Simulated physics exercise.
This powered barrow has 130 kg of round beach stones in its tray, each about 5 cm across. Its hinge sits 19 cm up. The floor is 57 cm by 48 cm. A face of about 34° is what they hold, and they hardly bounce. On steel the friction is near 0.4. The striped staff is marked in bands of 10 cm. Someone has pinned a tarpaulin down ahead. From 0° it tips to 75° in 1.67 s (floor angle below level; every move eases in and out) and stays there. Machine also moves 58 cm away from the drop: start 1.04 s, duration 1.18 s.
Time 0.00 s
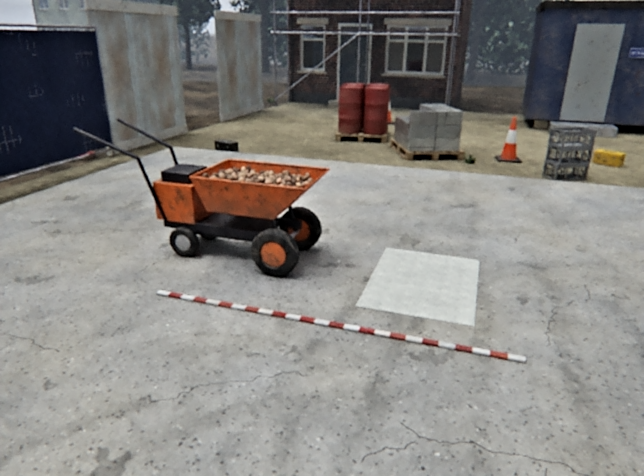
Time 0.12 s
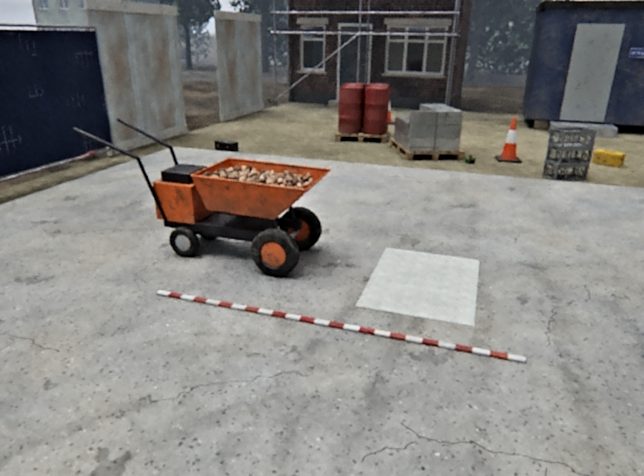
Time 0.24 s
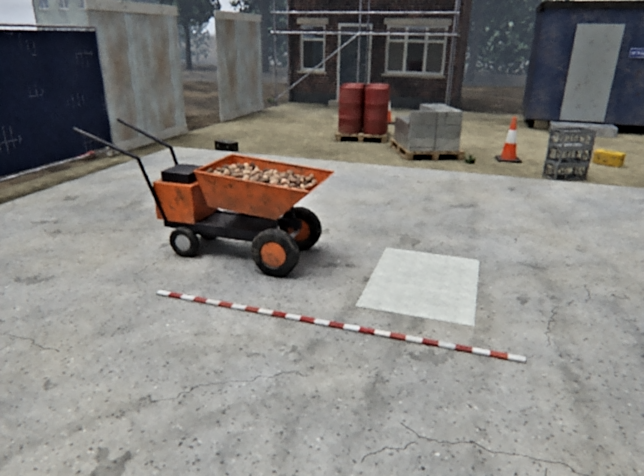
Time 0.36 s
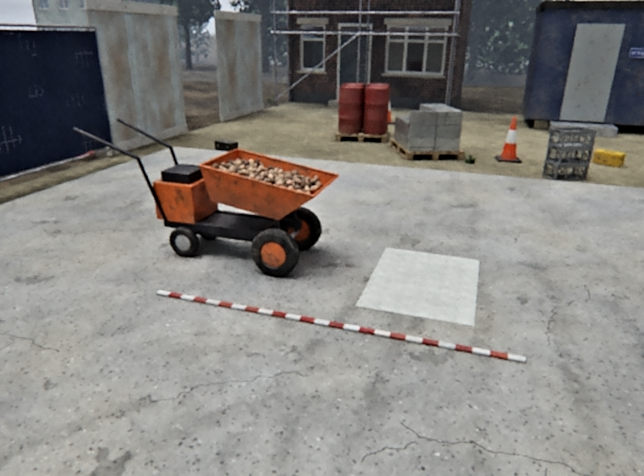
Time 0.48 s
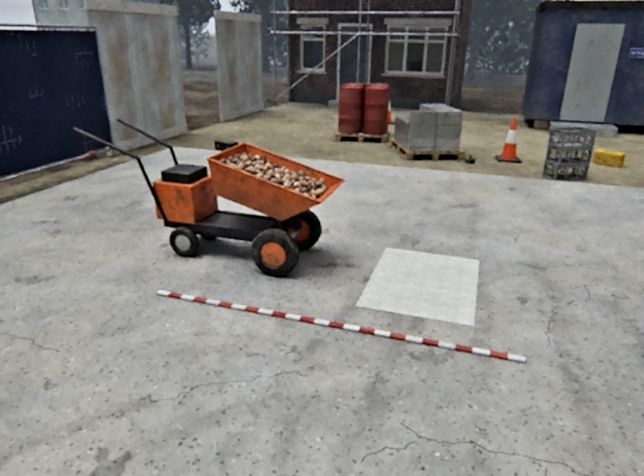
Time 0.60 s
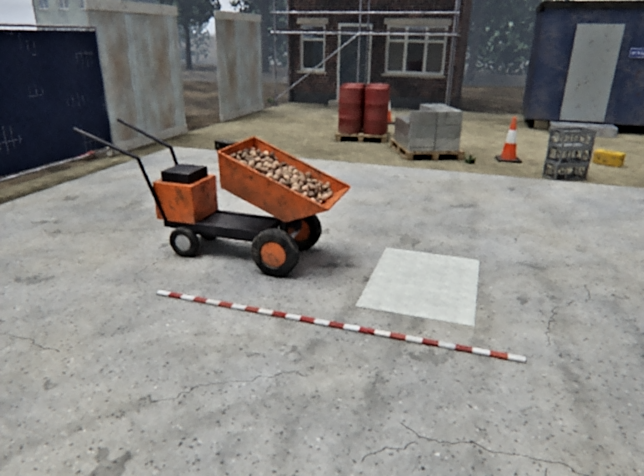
An orange powered barrow loaded with round stones stands left of centre on a cracked concrete yard, seen from slightly above by a still camera. A pale square sheet and a red-and-white striped pole lie on the ground nearby, with red drums, grey blocks, a traffic cone and a scaffolded brick building behind. The tray slowly tilts forward to the right, its rear rising clear of the chassis, while the wheels barely move.
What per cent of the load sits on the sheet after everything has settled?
About 40 percent.
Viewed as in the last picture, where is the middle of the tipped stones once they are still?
Somewhere around (368, 270) in the last picture.
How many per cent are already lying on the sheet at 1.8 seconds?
Around 40 per cent of it, at that instant.
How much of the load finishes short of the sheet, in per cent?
Something like 55 out of every hundred parts of the load ends up there.
After 1.2 s the floor is at 63°; 91 % in the tray, 6 % short of the sheet, 3 % on the sheet; the foremost stones are at (379, 268).
After 1.8 s the floor is at 75°; 7 % in the tray, 48 % short of the sheet, 41 % on the sheet, 4 % off the sheet elsewhere; the foremost stones are at (474, 294).
After 2.7 s the floor is at 75°; 0 % in the tray, 54 % short of the sheet, 39 % on the sheet, 6 % off the sheet elsewhere; the foremost stones are at (528, 301).
After 4.6 s the floor is at 75°; 0 % in the tray, 54 % short of the sheet, 39 % on the sheet, 6 % off the sheet elsewhere; the foremost stones are at (528, 301).
